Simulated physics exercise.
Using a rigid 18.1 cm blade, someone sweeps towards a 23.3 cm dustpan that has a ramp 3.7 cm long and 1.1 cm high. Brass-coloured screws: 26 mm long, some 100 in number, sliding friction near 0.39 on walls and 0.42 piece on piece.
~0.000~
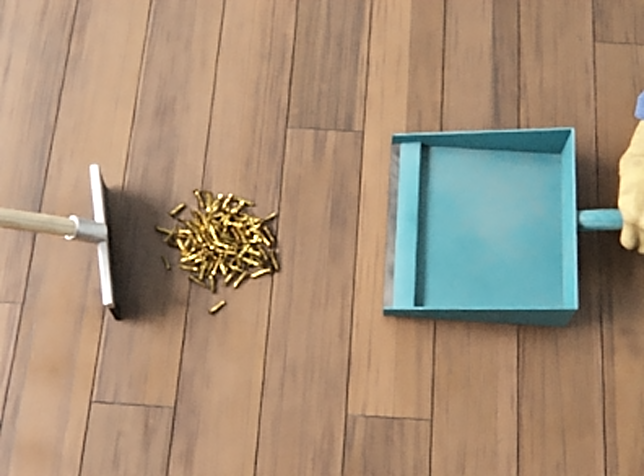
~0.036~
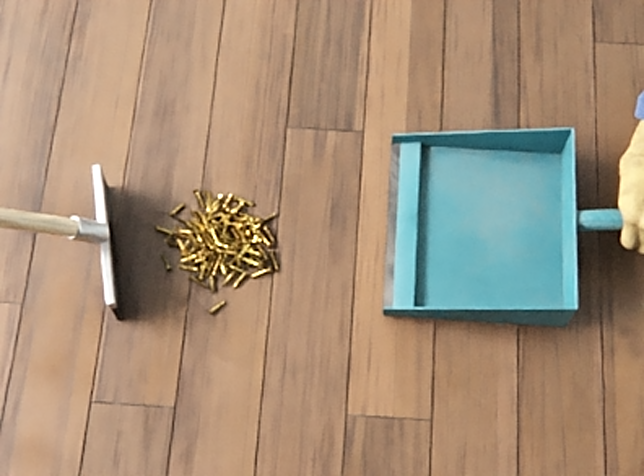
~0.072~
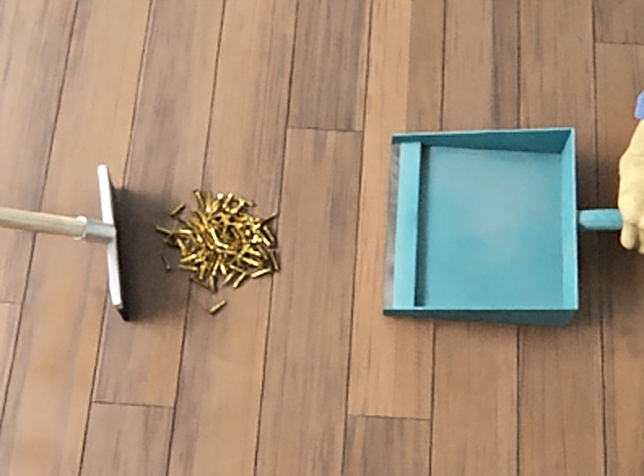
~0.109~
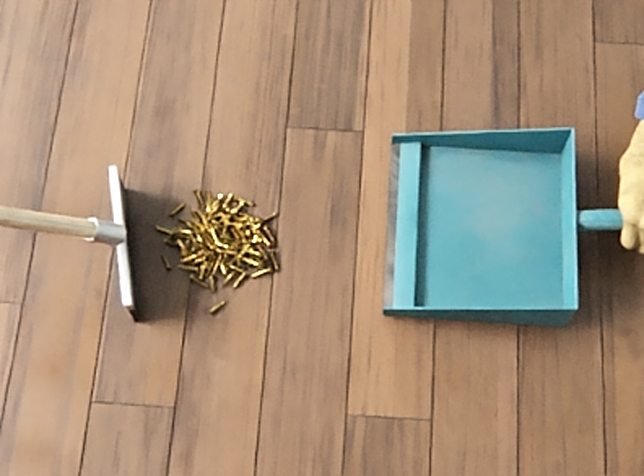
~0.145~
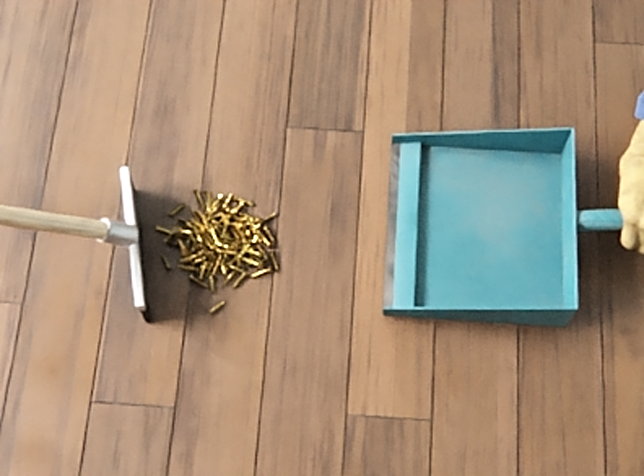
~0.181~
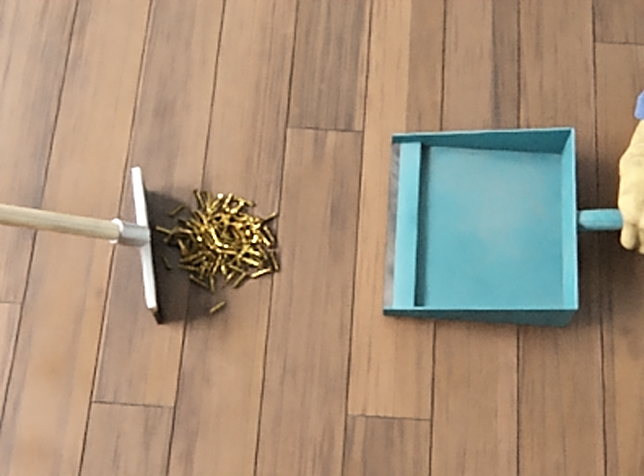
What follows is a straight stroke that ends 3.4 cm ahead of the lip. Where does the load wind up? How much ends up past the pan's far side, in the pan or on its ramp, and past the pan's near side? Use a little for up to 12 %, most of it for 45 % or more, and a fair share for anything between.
Past the pan's far side - a little; in the pan or on its ramp - a little; past the pan's near side - a little.
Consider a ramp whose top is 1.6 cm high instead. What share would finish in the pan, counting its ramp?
Then about 0 per cent.
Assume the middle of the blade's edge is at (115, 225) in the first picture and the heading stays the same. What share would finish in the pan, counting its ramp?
It would come to about 10 in a hundred.
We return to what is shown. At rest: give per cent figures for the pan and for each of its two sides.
The far side gets 0, the pan 0 and the near side 0.
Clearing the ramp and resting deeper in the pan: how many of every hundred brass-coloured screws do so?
Estimate: Close to 0 per cent of the total.
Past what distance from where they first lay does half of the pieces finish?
Around 18 centimetres.
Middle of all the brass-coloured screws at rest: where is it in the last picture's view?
At about (361, 247).
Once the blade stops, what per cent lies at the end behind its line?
Roughly 5 percent of it.
Then, at 0.47 s, middle of the blade 18 cm from the lip; 0 % over the lip, far side 0 %, near side 0 %.
Then, at 0.67 s, middle of the blade 10 cm from the lip; 0 % over the lip, far side 0 %, near side 0 %.
Then, at 0.98 s, middle of the blade 6 cm from the lip; 0 % over the lip, far side 0 %, near side 0 %.
In the end, at 1.6 s, far side 0 %, pan 0 %, near side 0 %, in front of the lip or behind the blade 95 %.
